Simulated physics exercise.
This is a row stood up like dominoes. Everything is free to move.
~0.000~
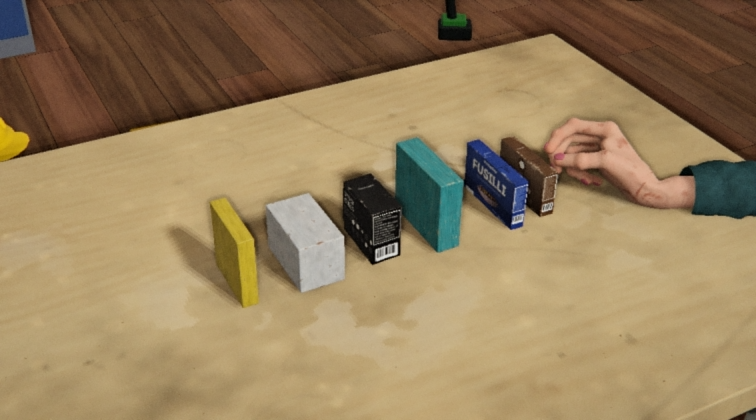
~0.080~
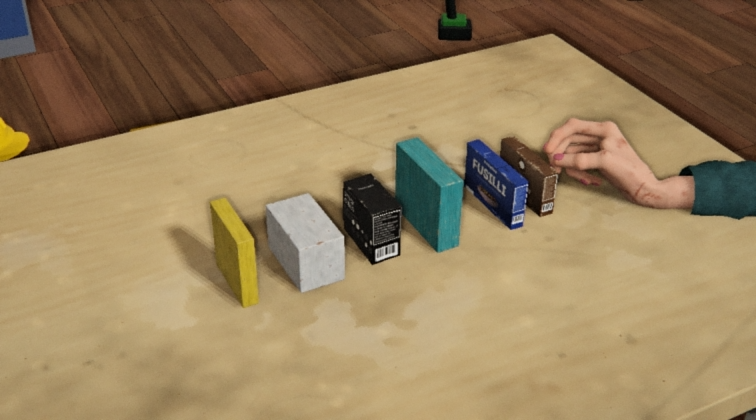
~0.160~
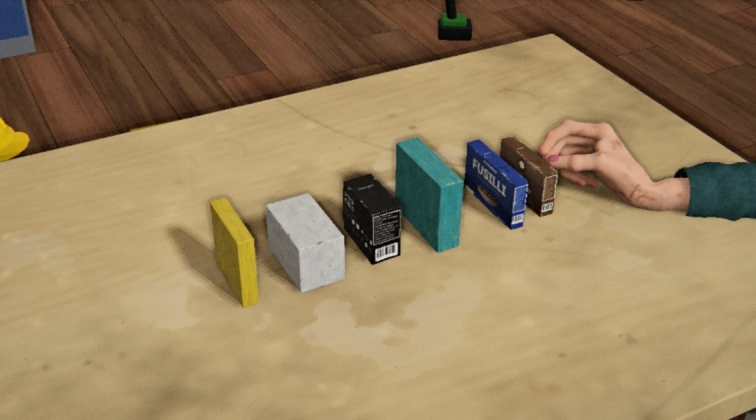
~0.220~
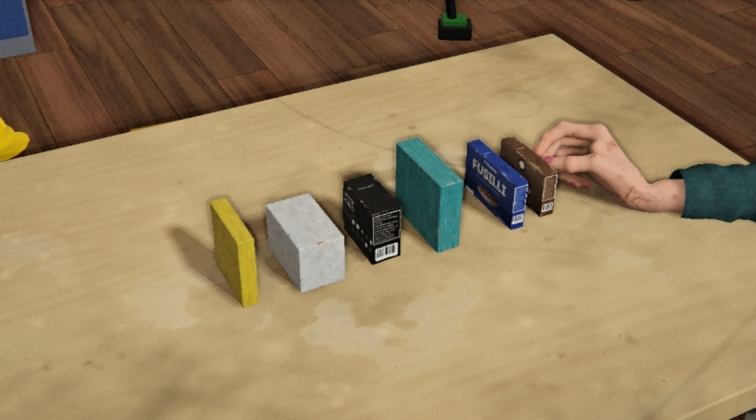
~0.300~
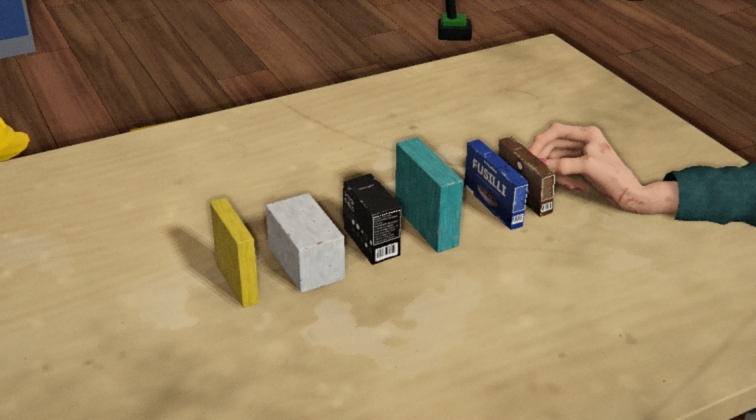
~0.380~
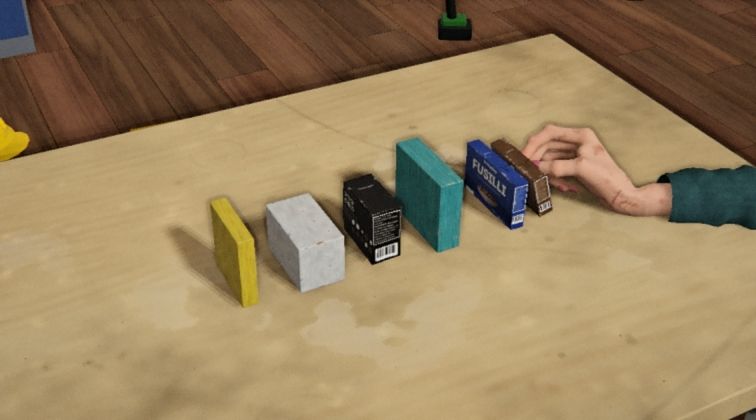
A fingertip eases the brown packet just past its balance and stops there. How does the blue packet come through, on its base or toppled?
The blue packet topples.
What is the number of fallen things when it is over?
In all, 2.
After 0.58 s, brown packet 50° over; blue packet tipped 31° from how it was near (481, 187).
After 0.78 s, brown packet 68° over; blue packet on its side near (461, 210).
After 2.48 s, blue packet resting near (461, 210).
At rest (3.6 s), tipped over on the table, blue packet; the other 3 in place. Seen from the same camera at the end, blue packet near (461, 210).
